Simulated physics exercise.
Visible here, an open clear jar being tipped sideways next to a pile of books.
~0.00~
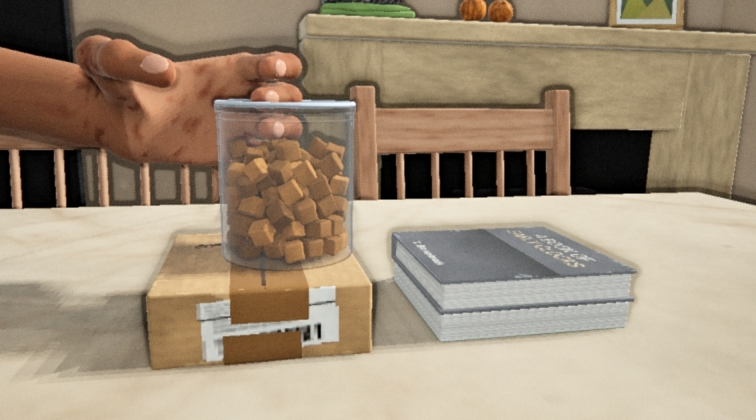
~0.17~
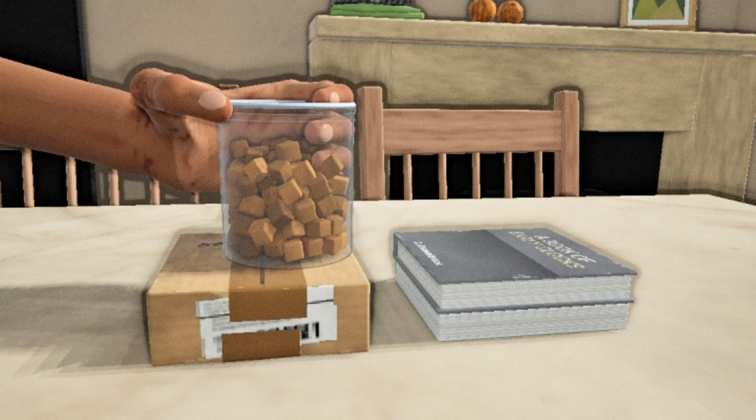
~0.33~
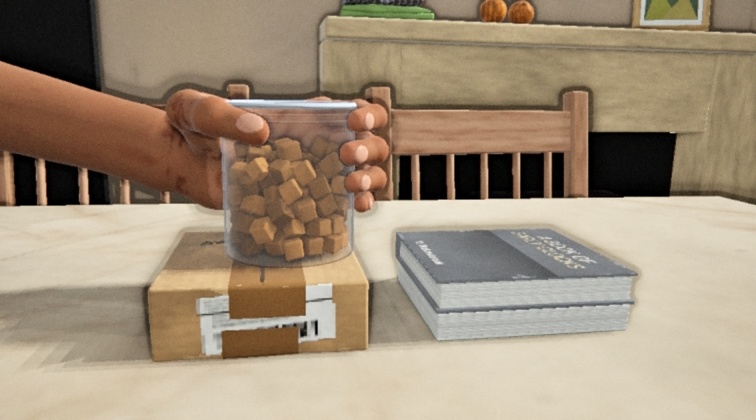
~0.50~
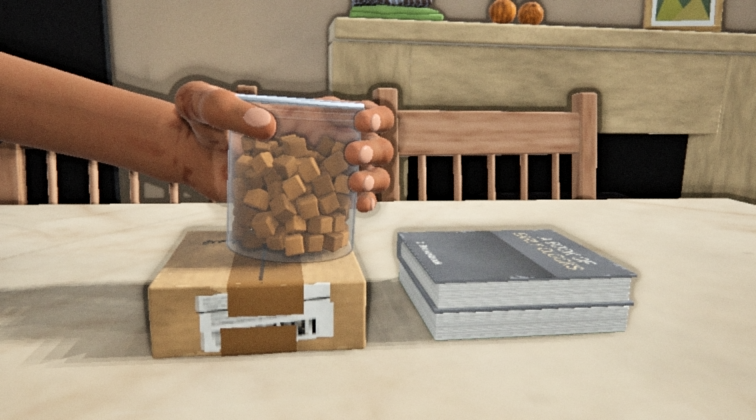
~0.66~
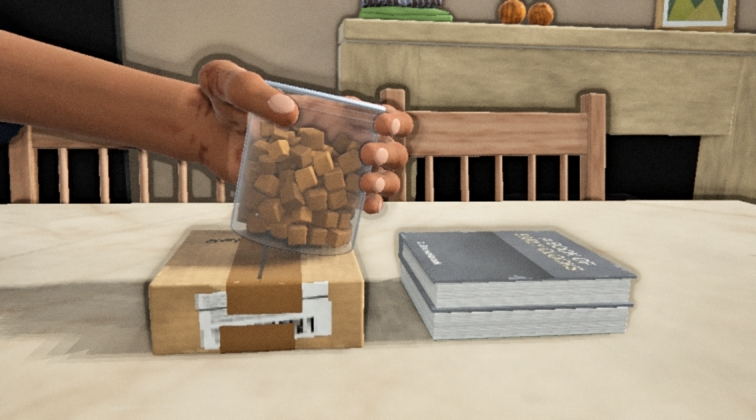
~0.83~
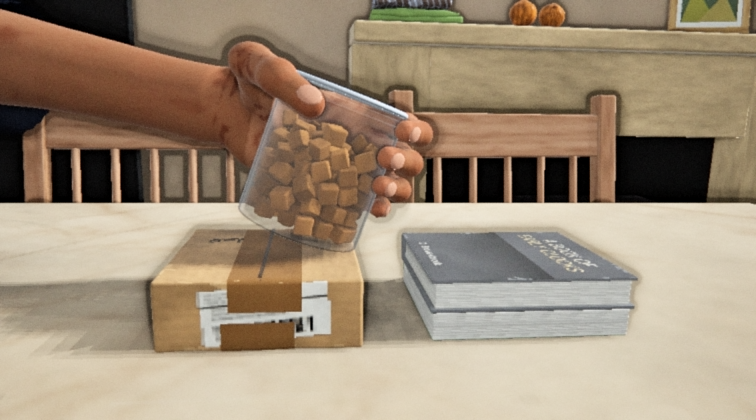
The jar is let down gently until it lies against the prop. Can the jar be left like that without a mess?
I bet the contents overflow at that angle.
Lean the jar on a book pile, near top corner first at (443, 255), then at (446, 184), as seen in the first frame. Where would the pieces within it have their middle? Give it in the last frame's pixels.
First try: Around (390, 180). Second try: Around (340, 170).
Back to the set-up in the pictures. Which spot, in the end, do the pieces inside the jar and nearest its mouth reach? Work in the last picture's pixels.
Look close to (495, 240) in the final view.
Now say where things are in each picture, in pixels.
Jar at (287, 178), three quarters full of brown sugar cubes; book pile at (501, 263), its top about level with the jar's foot, in the first frame.
Jar at (288, 178), upright; rim at (351, 105); top of the contents at (280, 160), in the second frame.
Jar at (290, 178), upright; rim at (353, 105); book pile at (503, 264), in the third frame.
Jar at (294, 174), leaning 3°; rim at (360, 106); top of the contents at (287, 156), in the fourth frame.
Jar at (307, 166), leaning 11°; rim at (382, 109); book pile at (503, 265), in the fifth frame.
Jar at (322, 160), leaning 20°; rim at (404, 116); book pile at (504, 266), its top about level with the jar's foot, in the sixth frame.
Around 1.21 s, the jar leans 40°; everything is still inside.
Around 1.69 s, the jar leans 65°; everything is still inside.
Around 2.20 s, the jar leans 92°; a small part of the brown sugar cubes out of it.
Finally (3.2 s), the jar rests on the book pile at 94°; a small part of the brown sugar cubes out of it.
